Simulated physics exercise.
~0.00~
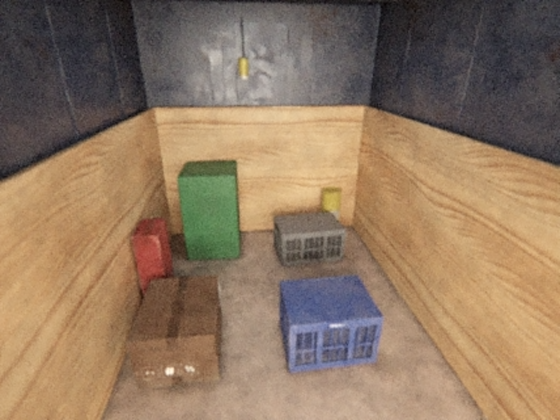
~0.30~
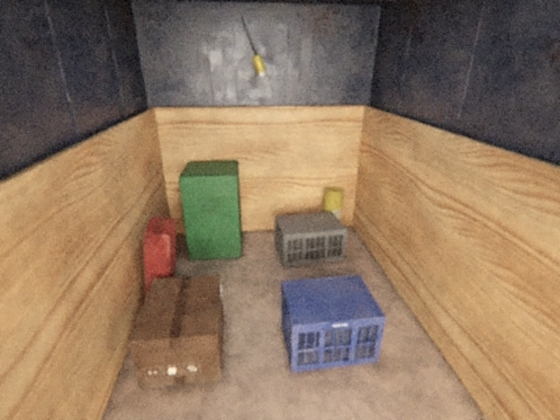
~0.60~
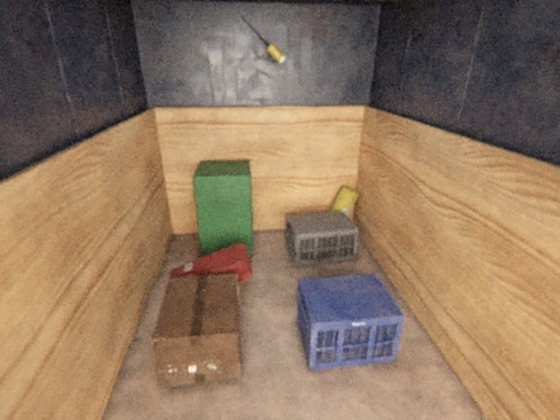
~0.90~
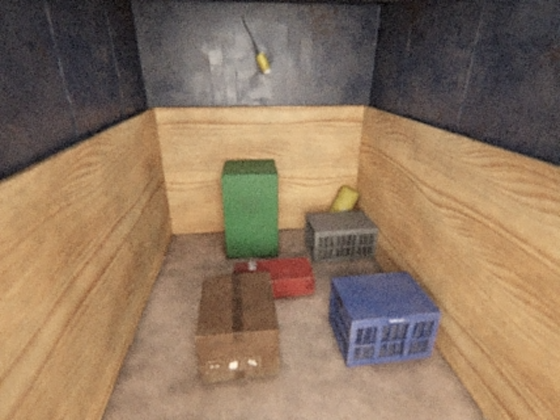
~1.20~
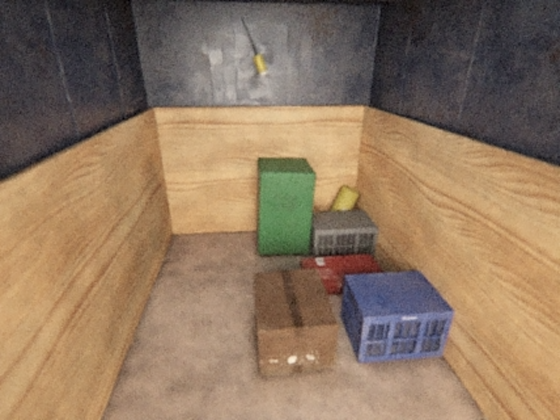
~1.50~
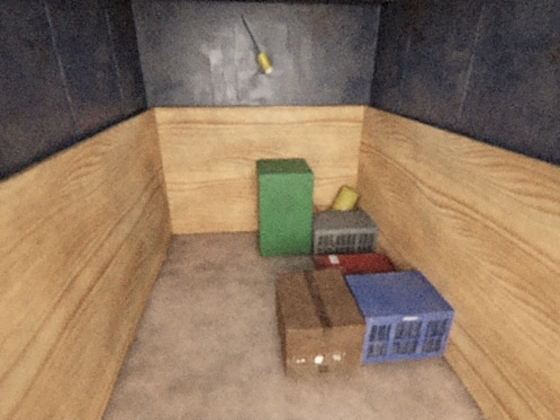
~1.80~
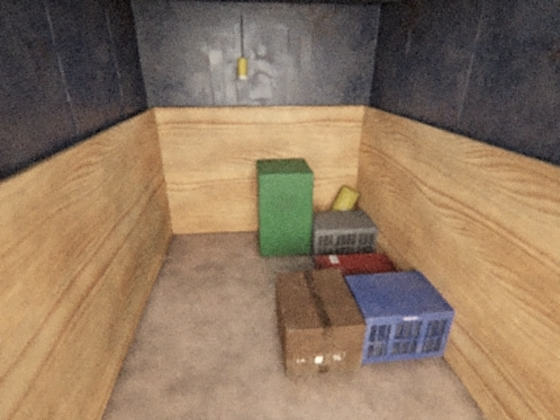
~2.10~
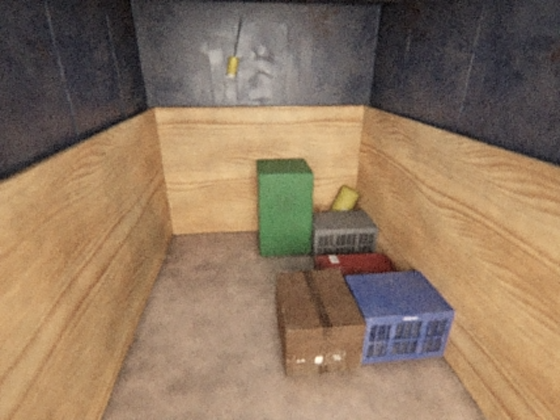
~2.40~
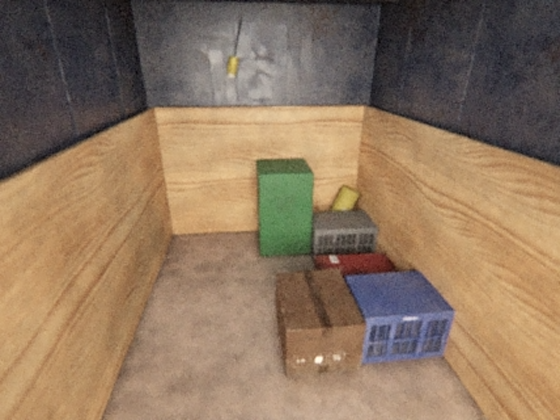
To begin with, a brown box, a blue crate, a grey crate, a tall green block, a red box and a yellow canister stand in a wood-sided van bay, while a lamp hangs at the far wall. The lamp swings right and the red box edges right, still upright. Then the red box topples onto its side as the other boxes begin sliding right and the canister tilts. The load keeps sliding, with the green block staying upright, until the grey crate and then the green block stop. Finally, the brown box rests against the blue crate, the red box lies behind them, and only the lamp still sways.
